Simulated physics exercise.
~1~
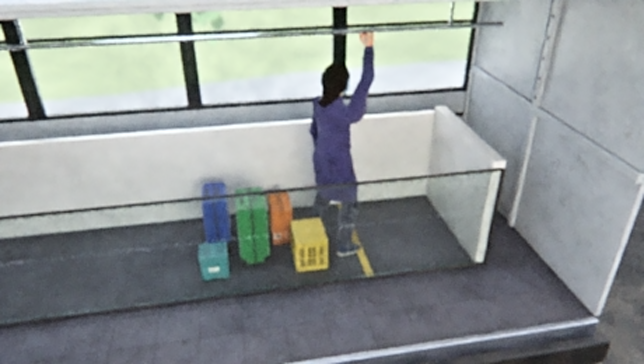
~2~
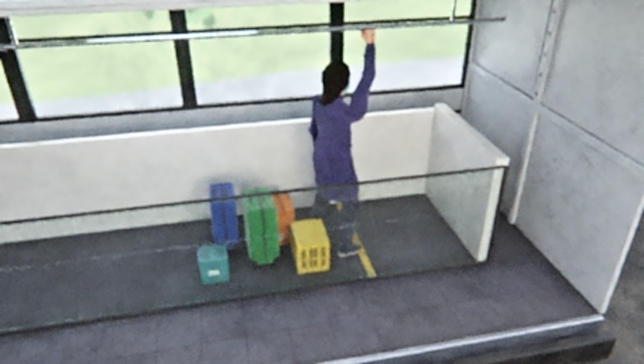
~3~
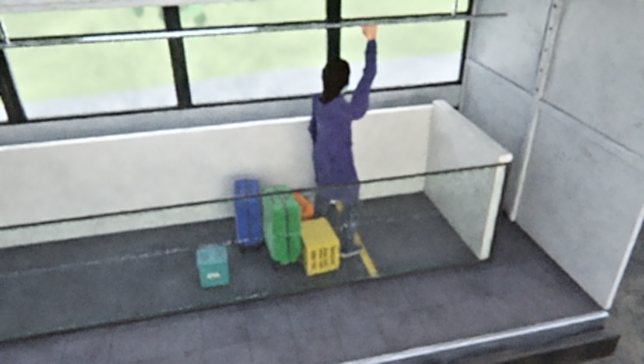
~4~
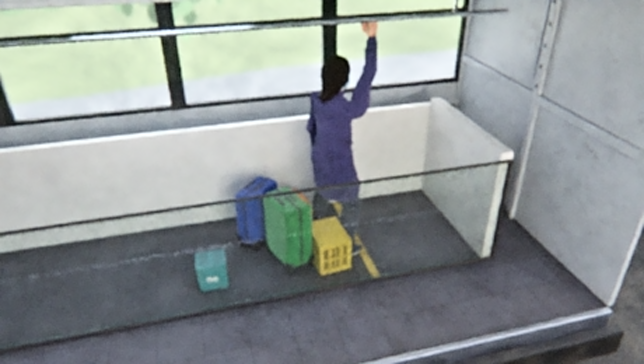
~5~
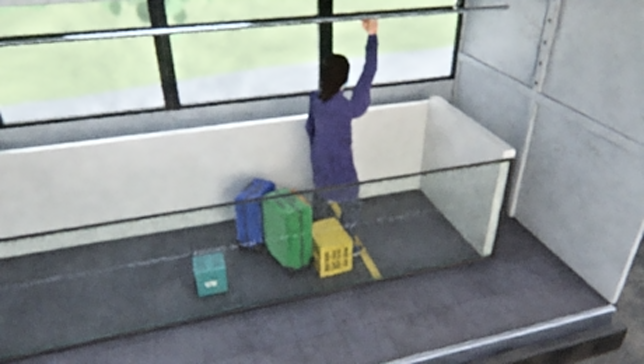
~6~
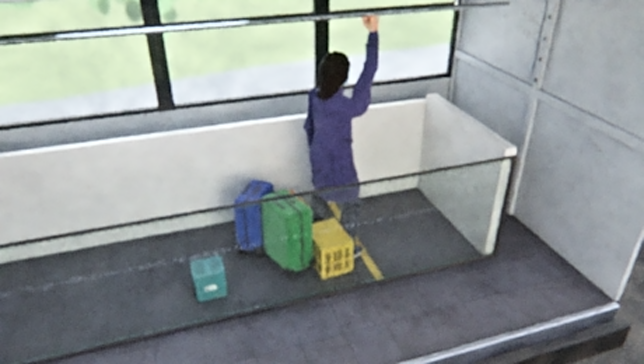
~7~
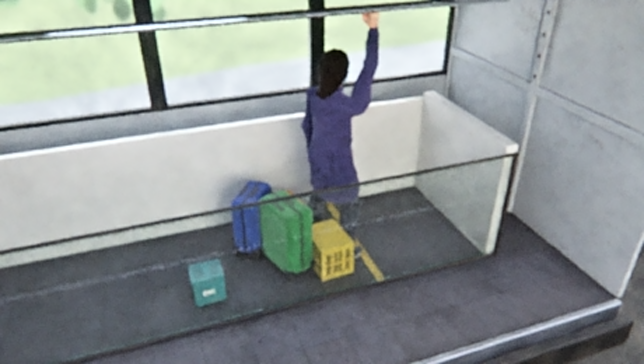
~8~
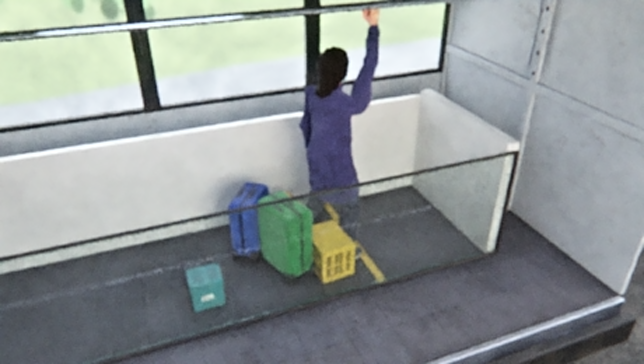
A passenger holding a rail while blue and green cases, an orange box and a yellow crate slide right, stopping before a yellow line.
